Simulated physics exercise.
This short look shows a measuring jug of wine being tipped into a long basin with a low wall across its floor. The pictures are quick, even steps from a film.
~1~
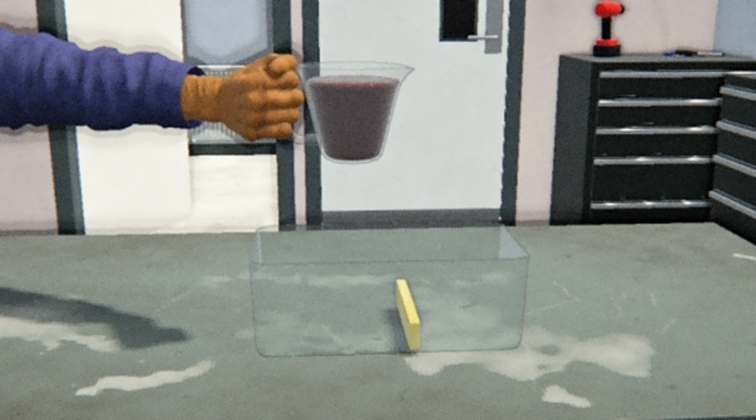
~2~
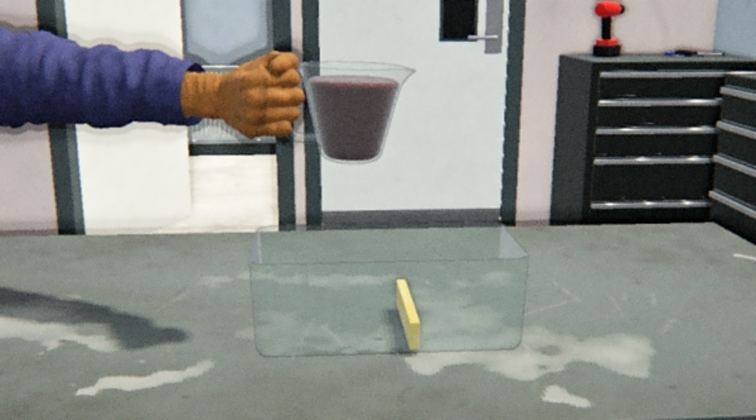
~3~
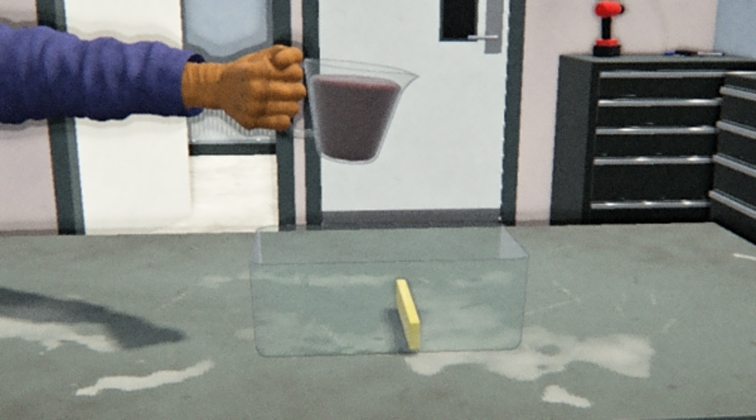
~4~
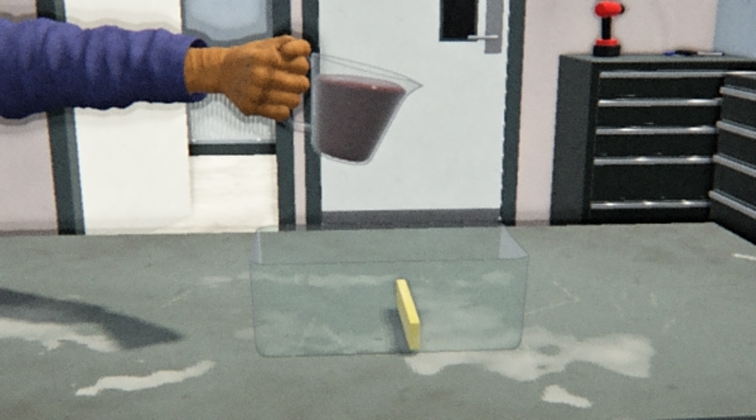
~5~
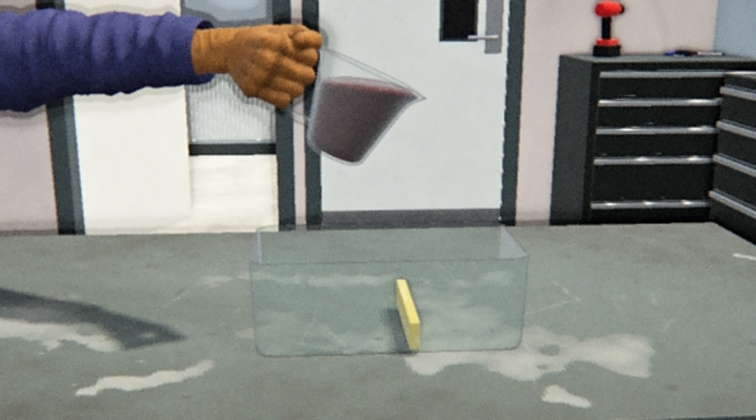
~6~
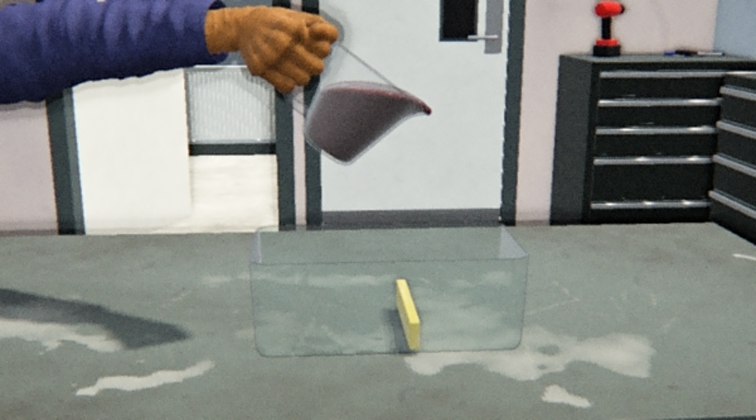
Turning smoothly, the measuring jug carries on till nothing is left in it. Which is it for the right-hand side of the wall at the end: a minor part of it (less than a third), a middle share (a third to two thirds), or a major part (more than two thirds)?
Most likely beyond two thirds will rest right of the wall.
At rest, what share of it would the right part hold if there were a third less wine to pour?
80 per cent.
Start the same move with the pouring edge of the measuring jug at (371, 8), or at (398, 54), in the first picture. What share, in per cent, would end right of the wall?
Estimate, first then second: 55 per cent and 70 per cent.
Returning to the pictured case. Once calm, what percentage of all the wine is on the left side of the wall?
That share comes out near 20 percent.
A moment on, the measuring jug is tipped right over and 29 per cent is still to pour, 0 is left of the wall and 38 right of it.
Next, the measuring jug is tipped right over and 1 per cent is still to pour, 10 is left of the wall and 77 right of it.
Then the measuring jug is tipped right over and 0 per cent is still to pour, 17 is left of the wall and 78 right of it.
Later the measuring jug is tipped right over and 0 per cent is still to pour, 19 is left of the wall and 76 right of it.
Finally, 19 per cent lies left of the wall, 76 right of it and 5 outside.
